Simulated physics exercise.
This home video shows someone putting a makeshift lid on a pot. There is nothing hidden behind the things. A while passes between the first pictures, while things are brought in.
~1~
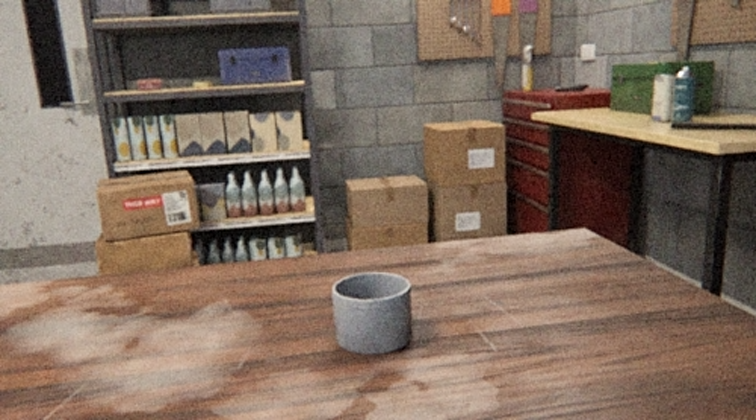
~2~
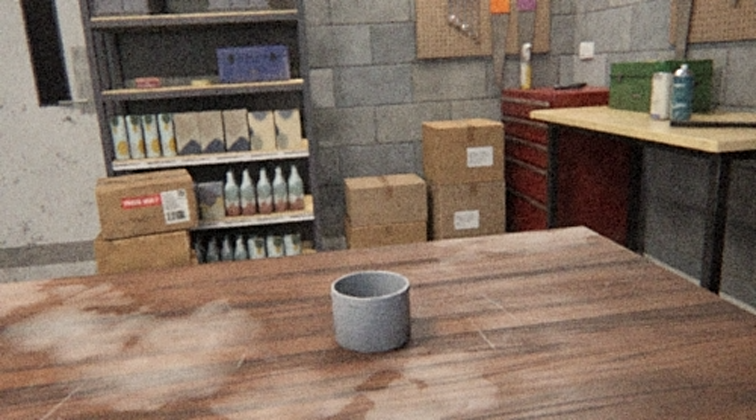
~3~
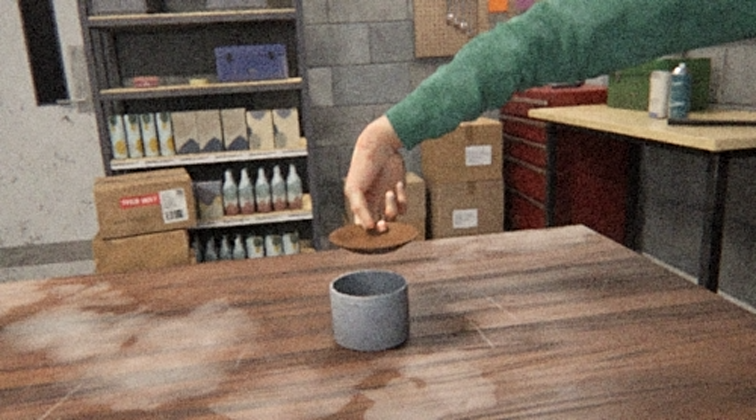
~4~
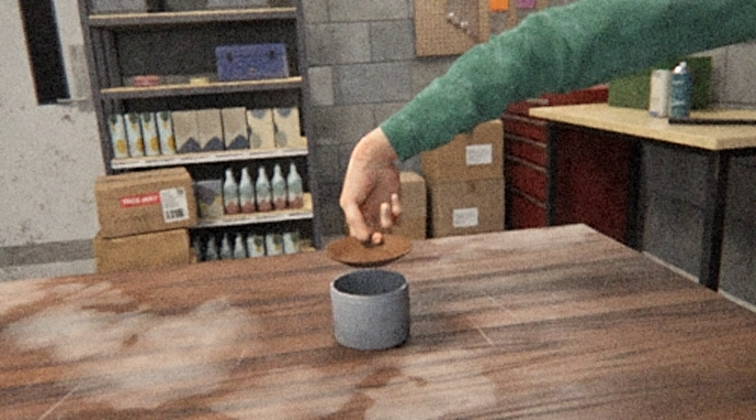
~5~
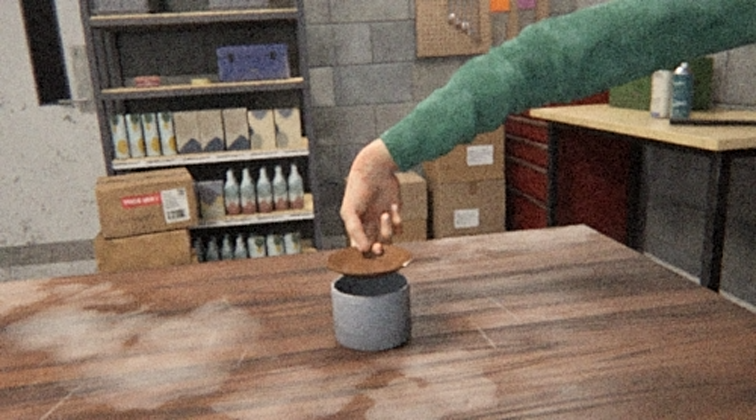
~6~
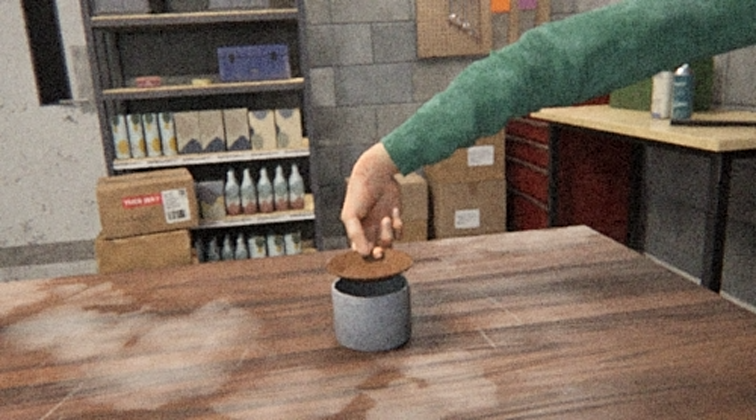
At first, a small gray cup stands alone on a worn wooden table in a storeroom with shelves and boxes behind. Then a green-sleeved arm reaches in from the right, holding a round brown plate above the cup, and lowers it slightly to just over the rim, the fingers still on it.
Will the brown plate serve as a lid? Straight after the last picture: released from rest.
Yes.
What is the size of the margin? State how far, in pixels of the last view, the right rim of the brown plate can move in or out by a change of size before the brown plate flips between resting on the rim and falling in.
Roughly 8 pixels, to the left.
Then, 0.10 s after the last picture, brown plate moving near (370, 277).
Then, 0.22 s after the last picture, brown plate sitting on the rim near (370, 276).
At rest, the brown plate works as a lid, near (370, 276).
